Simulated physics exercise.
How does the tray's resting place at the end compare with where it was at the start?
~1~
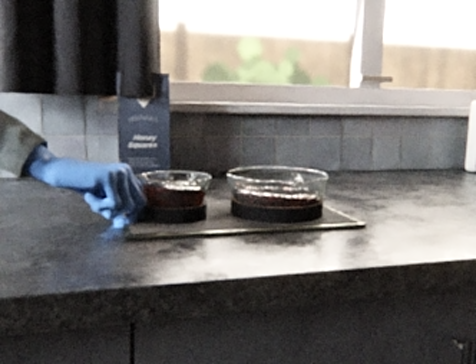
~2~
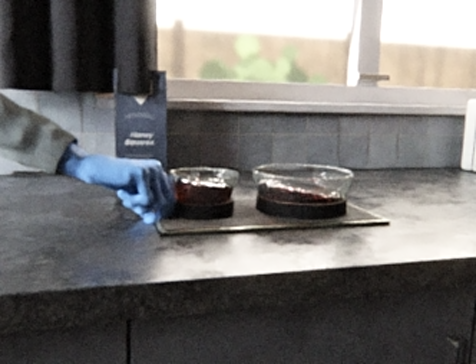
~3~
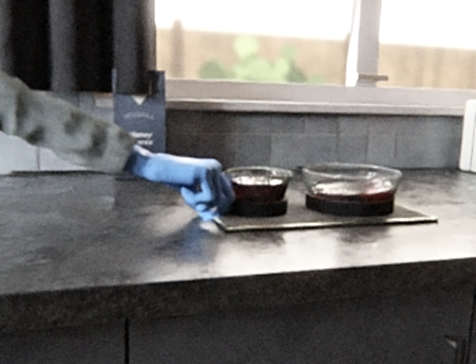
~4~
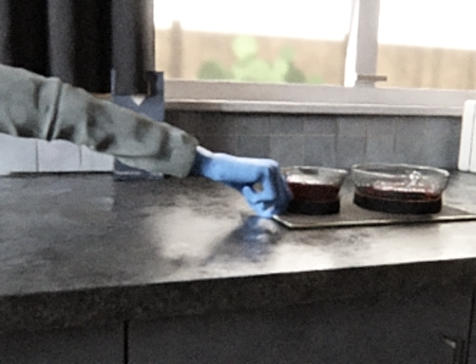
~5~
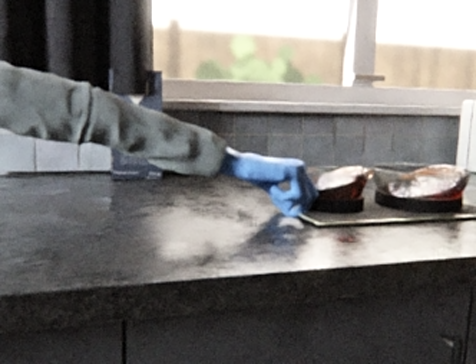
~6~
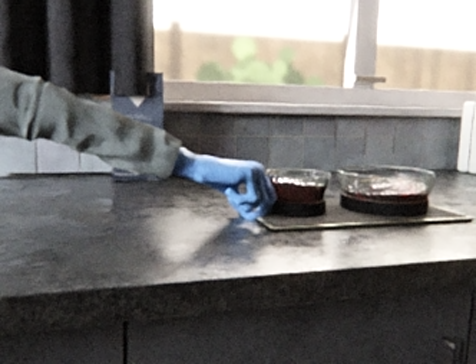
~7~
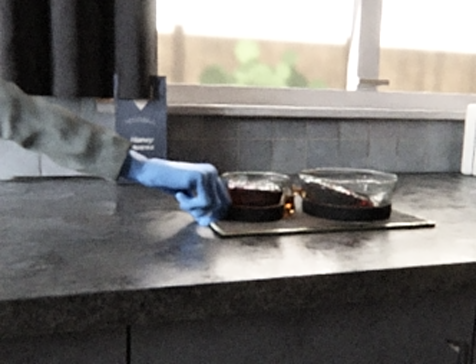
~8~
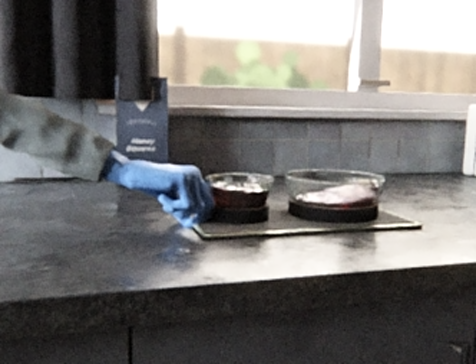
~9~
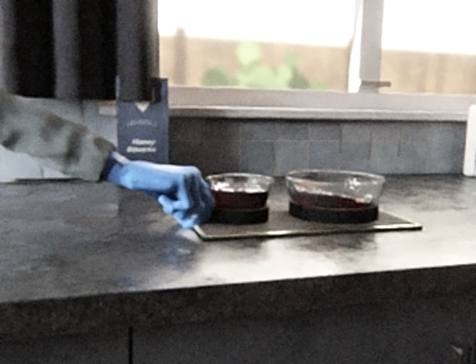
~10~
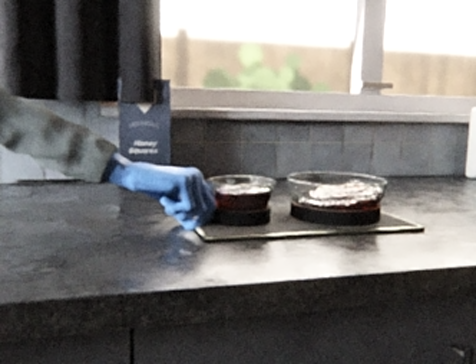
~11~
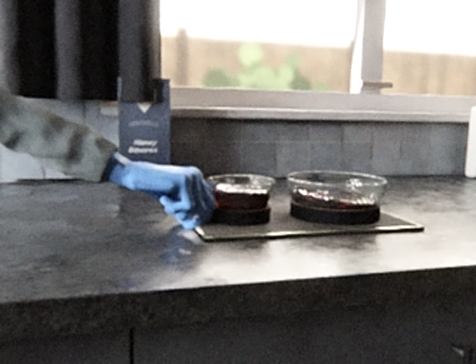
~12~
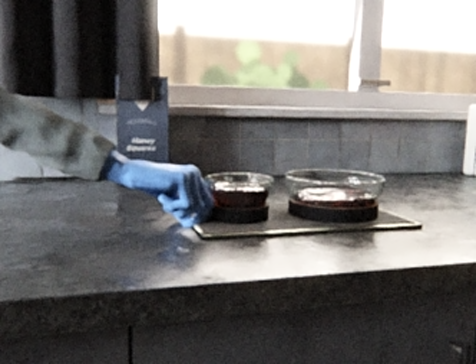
The tray ends up somewhat farther to the right along the worktop than where it started.
